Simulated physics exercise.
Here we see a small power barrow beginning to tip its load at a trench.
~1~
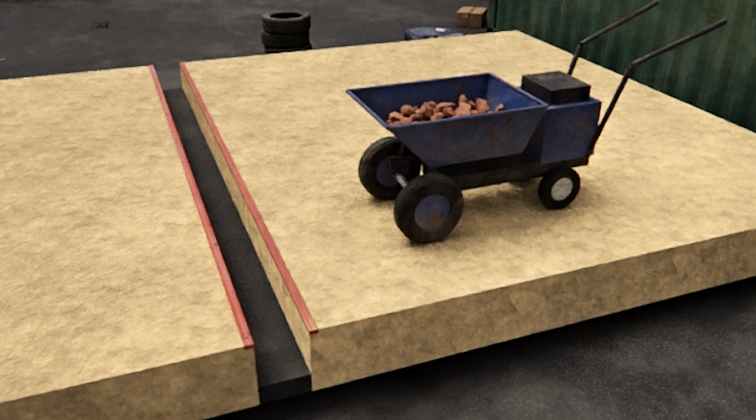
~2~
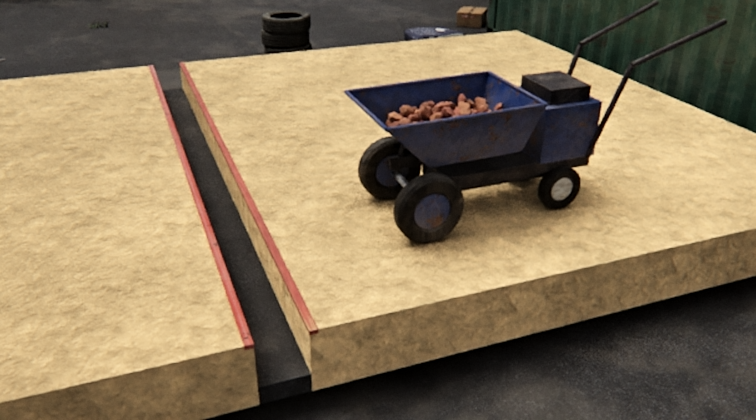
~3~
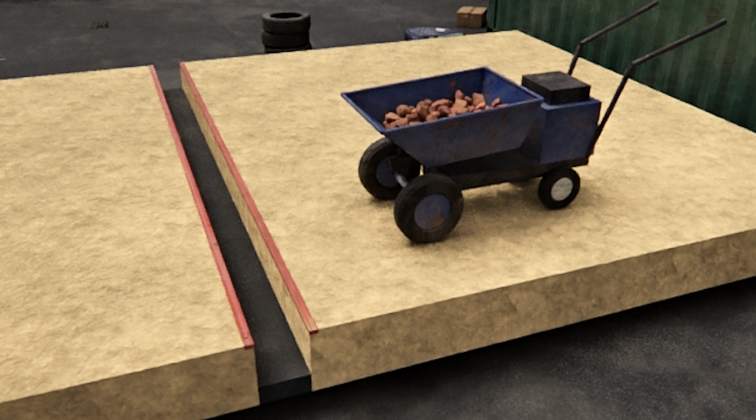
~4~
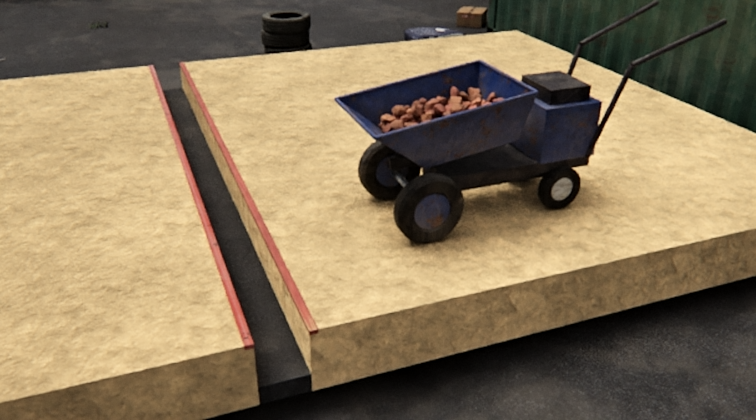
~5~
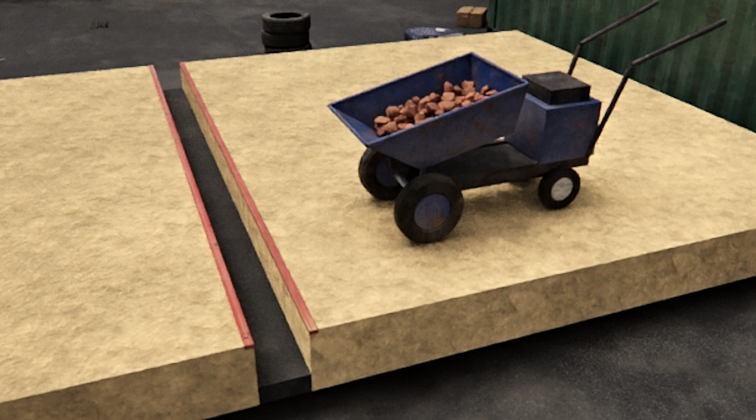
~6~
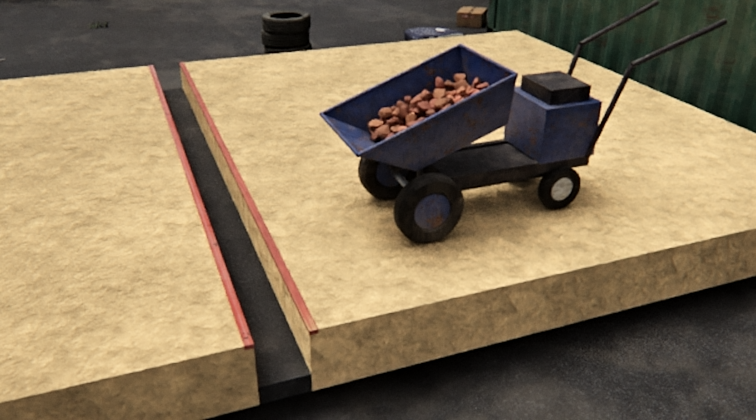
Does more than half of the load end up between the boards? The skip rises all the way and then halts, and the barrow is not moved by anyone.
The trench is going to be left with below half the load.
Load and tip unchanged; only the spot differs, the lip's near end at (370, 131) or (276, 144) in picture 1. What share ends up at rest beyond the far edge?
Position 1 near 0 %, position 2 near 60 %.
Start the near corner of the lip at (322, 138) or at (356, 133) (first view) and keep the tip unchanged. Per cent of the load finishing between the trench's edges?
100 and 70 in a hundred, in that order.
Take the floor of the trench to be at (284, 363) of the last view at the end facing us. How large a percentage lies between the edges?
The share would be roughly 30 per cent.
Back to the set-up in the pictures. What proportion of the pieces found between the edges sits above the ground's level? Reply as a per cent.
Estimate: Close to 0 in a hundred.
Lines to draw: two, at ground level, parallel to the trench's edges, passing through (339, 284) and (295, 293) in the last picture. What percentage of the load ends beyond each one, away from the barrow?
60 % and 30 %, in that order.
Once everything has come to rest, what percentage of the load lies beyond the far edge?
0 %.
Just after the last frame, skip tipped steeply; every one in the skip.
A moment on, skip tipped right over; the larger part in the skip; roughly a quarter short of the trench; just a few in or heaped over the trench.
Further on, skip tipped right over; roughly a third in the skip; roughly a third short of the trench; roughly a quarter in or heaped over the trench.
When it is over, skip tipped right over; roughly a third in the skip; roughly a third short of the trench; roughly a third in or heaped over the trench; not one beyond it.
